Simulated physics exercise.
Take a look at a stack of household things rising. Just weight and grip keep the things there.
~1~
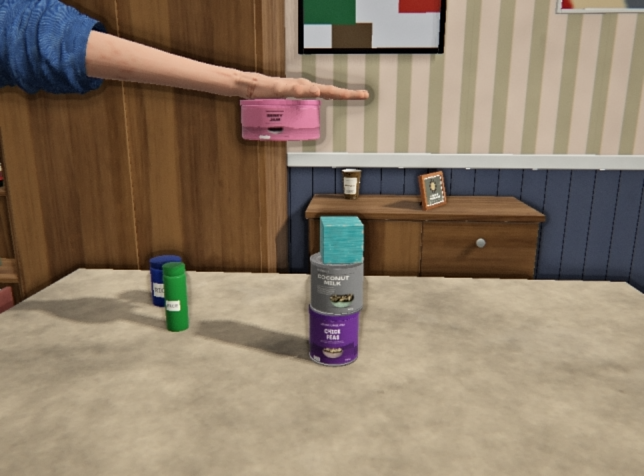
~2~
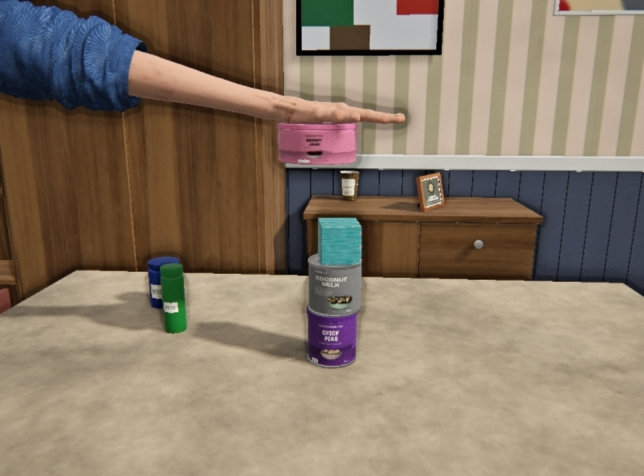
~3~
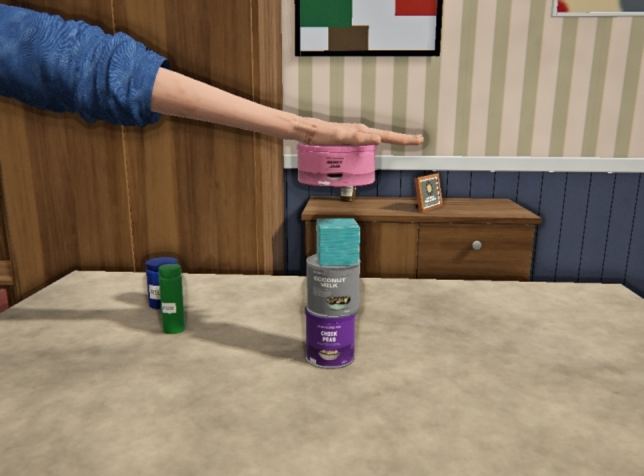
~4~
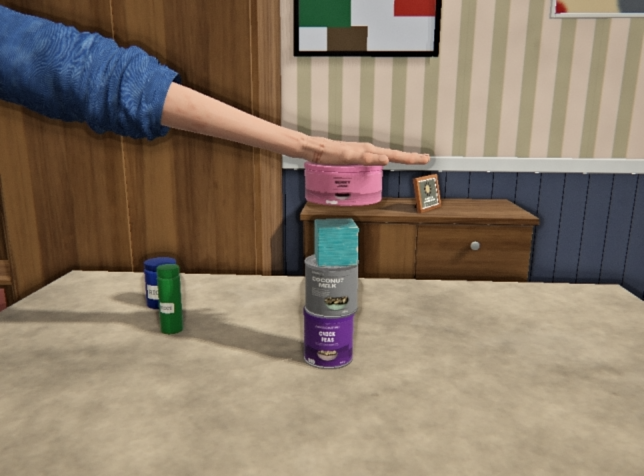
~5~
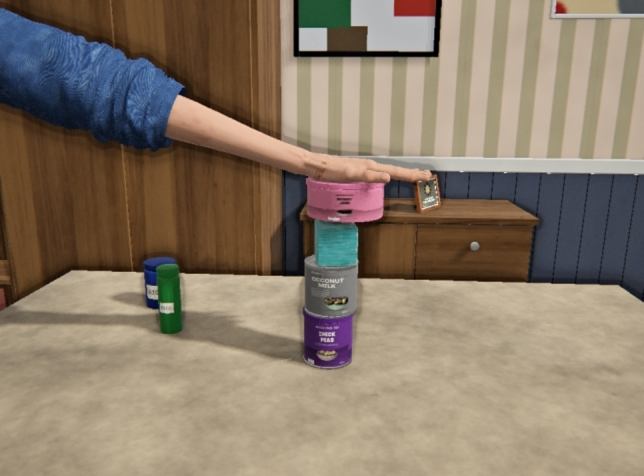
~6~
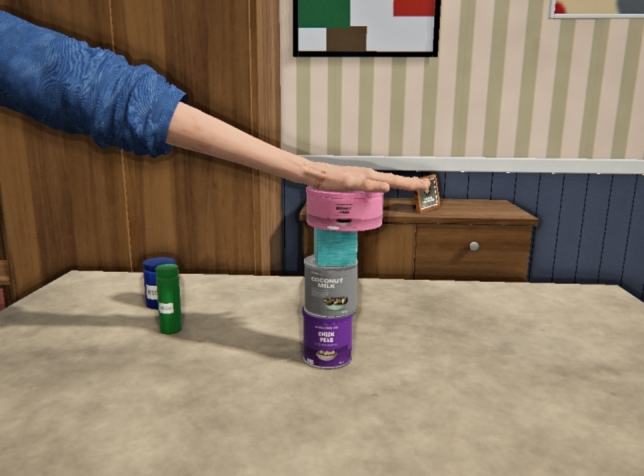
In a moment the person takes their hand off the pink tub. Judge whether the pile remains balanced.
The pile does remain balanced.
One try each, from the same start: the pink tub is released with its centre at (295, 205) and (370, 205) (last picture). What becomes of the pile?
Try one: Collapse. Try two: Collapse.
Then, 0.60 s later than the last frame, all is still.
Then, 1.60 s later than the last frame, pink tub resting near (345, 206).
When it is over, all 6 as before. End places, in pixels of the last picture, pink tub near (345, 206). The pile keeps its balance.
